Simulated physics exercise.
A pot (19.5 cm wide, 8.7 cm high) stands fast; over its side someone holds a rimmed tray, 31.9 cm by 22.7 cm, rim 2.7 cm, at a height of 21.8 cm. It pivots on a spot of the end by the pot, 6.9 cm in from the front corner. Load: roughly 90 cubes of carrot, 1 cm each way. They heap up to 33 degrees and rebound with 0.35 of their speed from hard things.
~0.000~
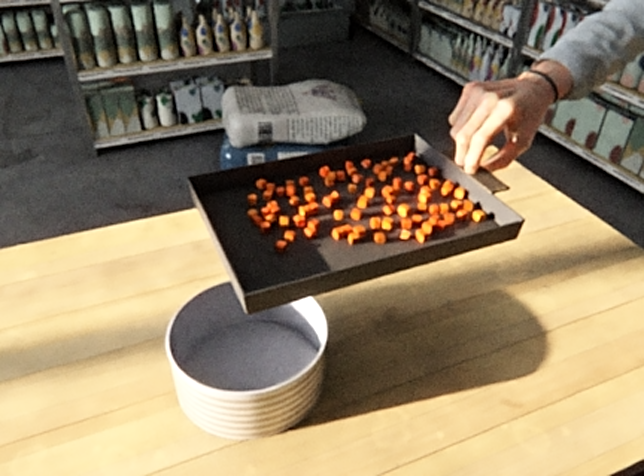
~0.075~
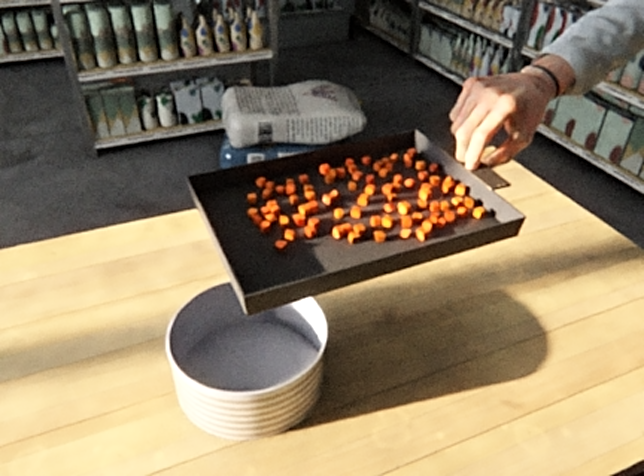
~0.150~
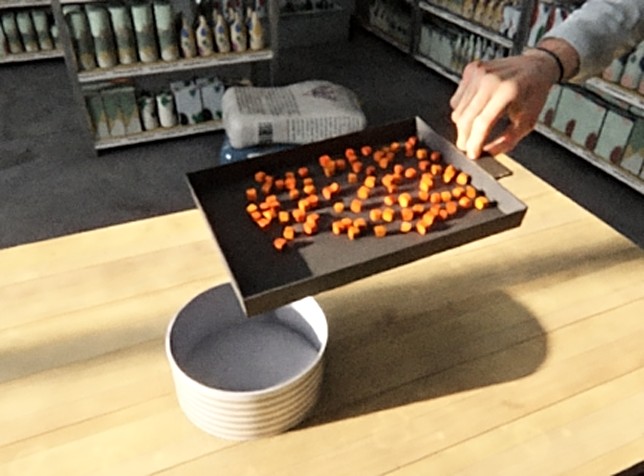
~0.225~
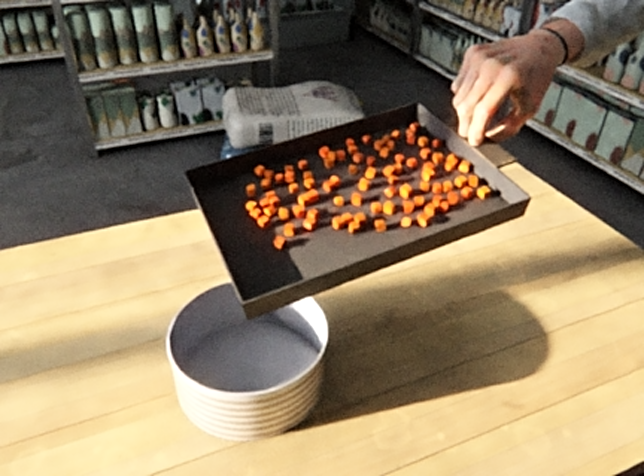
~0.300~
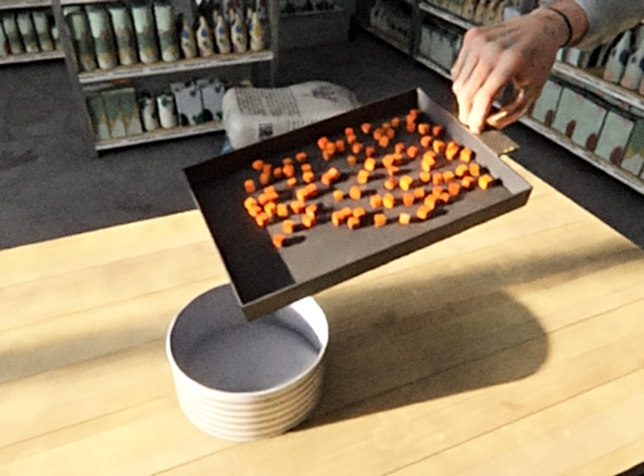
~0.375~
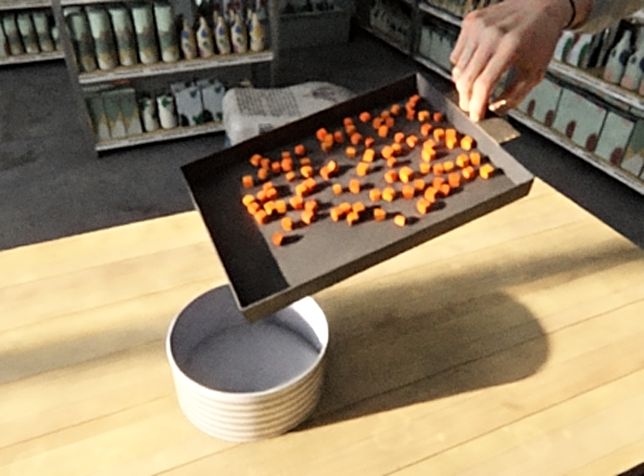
In this clip, a hand holds a dark rimmed tray scattered with small orange carrot cubes above a white pot on a wooden table, then raises the tray's right side, steadily steepening its slant toward the lower left.
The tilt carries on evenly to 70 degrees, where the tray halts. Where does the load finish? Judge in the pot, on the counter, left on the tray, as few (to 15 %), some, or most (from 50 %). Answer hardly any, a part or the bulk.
Pot hardly any, counter a part, tray the bulk.
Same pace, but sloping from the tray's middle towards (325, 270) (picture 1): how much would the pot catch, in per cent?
About 0 per cent.
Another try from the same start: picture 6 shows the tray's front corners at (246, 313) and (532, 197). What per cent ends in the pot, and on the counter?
Pot 0, counter 35.
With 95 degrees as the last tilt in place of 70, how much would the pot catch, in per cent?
In that case some 0 per cent.
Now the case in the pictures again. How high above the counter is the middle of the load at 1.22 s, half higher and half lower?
About 22 cm.
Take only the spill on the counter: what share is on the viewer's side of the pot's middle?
Roughly 100 per cent.
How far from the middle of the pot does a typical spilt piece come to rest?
Roughly 24 cm.
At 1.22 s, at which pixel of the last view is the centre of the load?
Around (242, 306).
Then, at 0.88 s, tilt 42 degrees; the tray holds 100 %, the pot 0 %.
After 1.22 s, tilt 59 degrees; the tray holds 75 %, the pot 0 %.
Then, at 1.65 s, tilt 70 degrees; the tray holds 60 %, the pot 0 %.
At rest (2.8 s), pot 0 %, counter 40 %, tray 60 %.
